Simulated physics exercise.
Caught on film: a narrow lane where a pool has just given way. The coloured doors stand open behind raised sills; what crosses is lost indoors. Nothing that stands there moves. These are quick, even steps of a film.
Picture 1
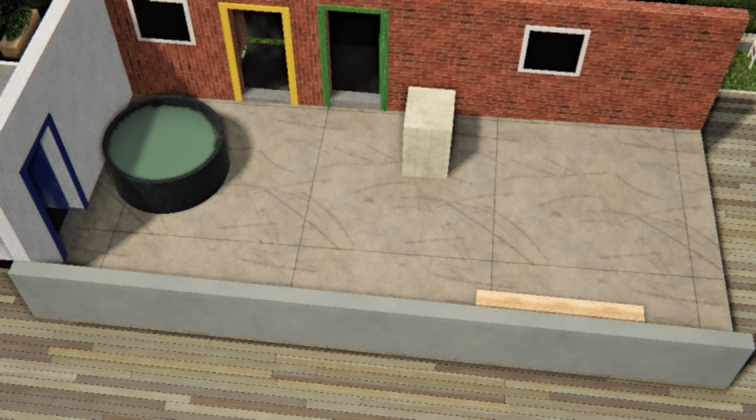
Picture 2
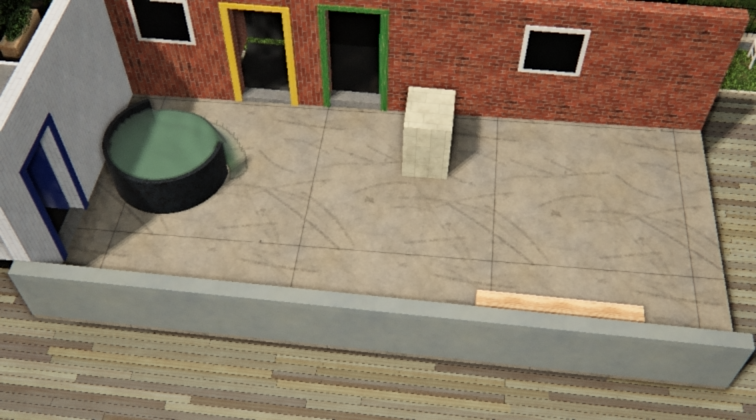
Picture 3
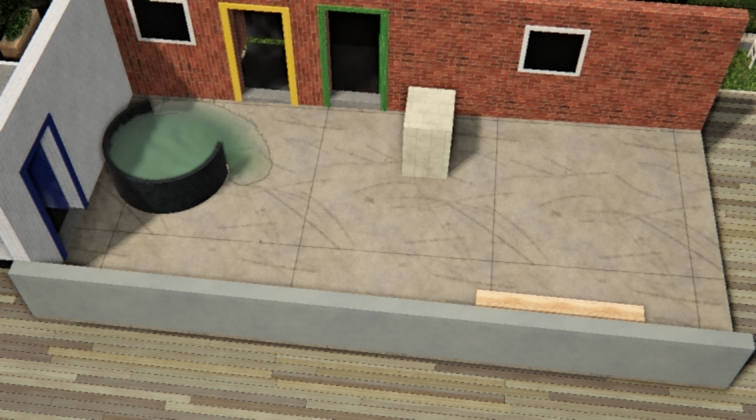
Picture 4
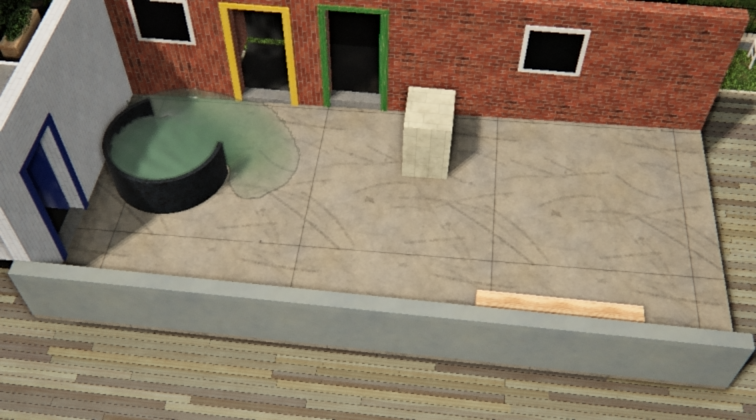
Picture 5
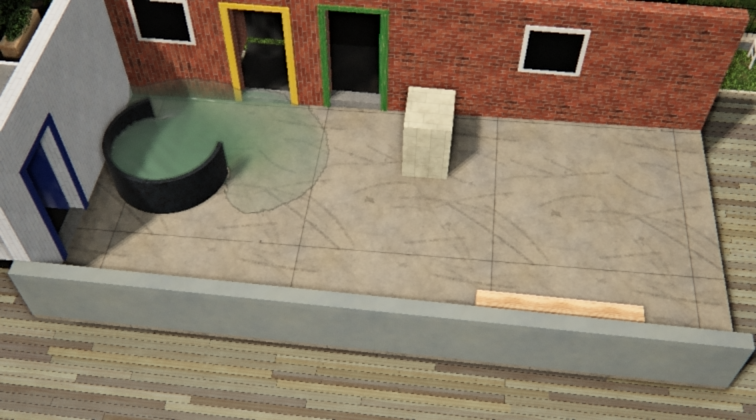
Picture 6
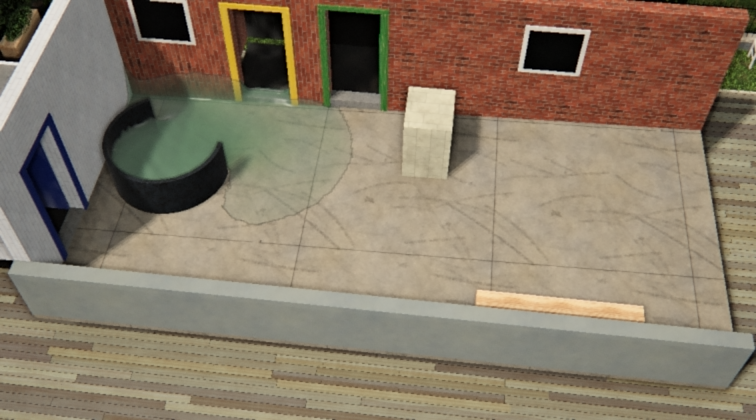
Walled brick lane with coloured doorways, greenish water pouring from the round tank's far side and spreading rightward across the paving.
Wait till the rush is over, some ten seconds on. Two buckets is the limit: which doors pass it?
In the end: The yellow door floods; the blue door floods; the green door holds within the limit.
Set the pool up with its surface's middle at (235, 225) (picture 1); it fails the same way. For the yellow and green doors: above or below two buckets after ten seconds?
In short: Yellow door is over, green door is over.
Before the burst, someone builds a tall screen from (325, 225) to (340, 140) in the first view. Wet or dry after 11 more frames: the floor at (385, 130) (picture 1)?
There: Flooded.
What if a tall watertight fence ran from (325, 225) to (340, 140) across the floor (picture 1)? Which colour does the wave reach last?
I say the blue-painted one.
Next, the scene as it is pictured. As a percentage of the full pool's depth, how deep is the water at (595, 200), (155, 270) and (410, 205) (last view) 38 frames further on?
In that order: 2, 6 and 2 per cent.
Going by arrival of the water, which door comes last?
Last comes the door marked blue.
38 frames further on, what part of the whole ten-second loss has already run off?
Some 75 per cent.
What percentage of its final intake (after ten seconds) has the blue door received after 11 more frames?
I make it 0 per cent.
A moment on, water covers 20 % of the floor; the yellow door over two buckets in, the blue door not reached, the green door wet at the sill, nothing in.
Next, water covers 30 % of the floor; the yellow door far over two buckets in, the blue door wet at the sill, nothing in, the green door wet at the sill, nothing in.
Then, water covers 55 % of the floor; the yellow door far over two buckets in, the blue door wet at the sill, nothing in, the green door wet at the sill, nothing in.
Later, water covers 75 % of the floor; the yellow door far over two buckets in, the blue door under two buckets in, the green door wet at the sill, nothing in.
In the end, water covers 55 % of the floor; the yellow door far over two buckets in, the blue door over two buckets in, the green door wet at the sill, nothing in.
